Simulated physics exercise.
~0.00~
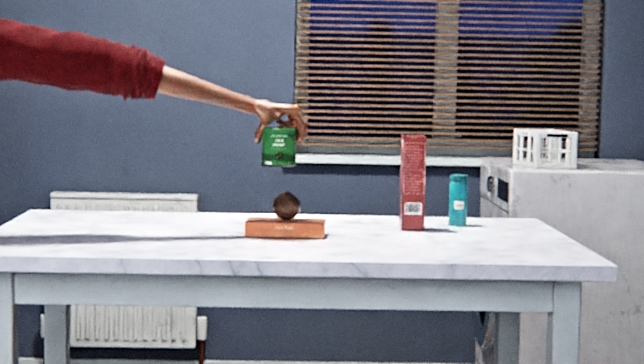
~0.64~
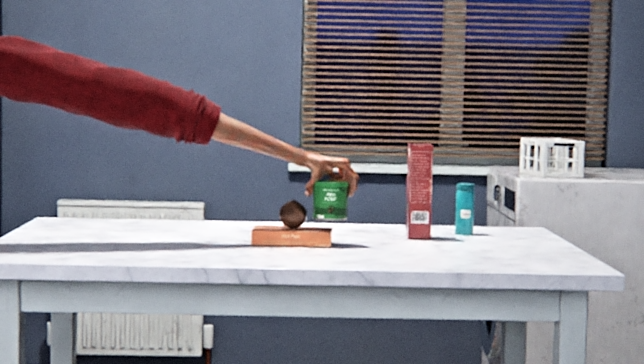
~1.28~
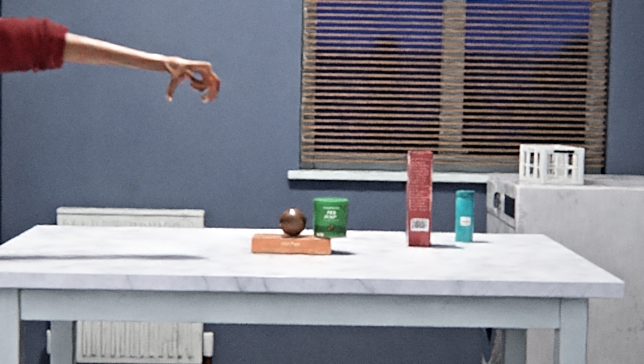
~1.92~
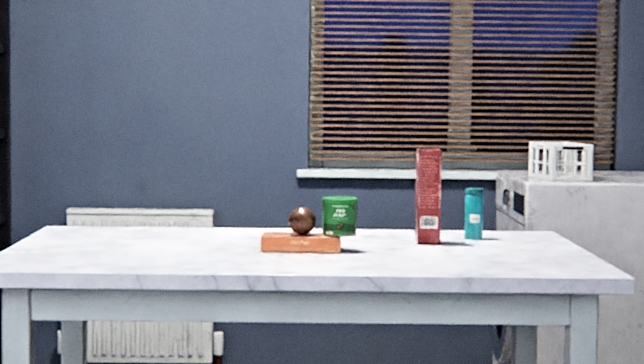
To begin with, a brown ball-like object rests on an orange packet on a pale marble-topped table, with a tall red carton and a turquoise shaker standing to the right. A hand in a red sleeve reaches in from the left, holding a green pot above the table. The hand carries the pot right and down, lowering it to the tabletop just beside the orange packet. It then lets go and draws back to the left, leaving the view. At the end, the pot stands upright, the round object stays balanced on the packet, and nothing has toppled.
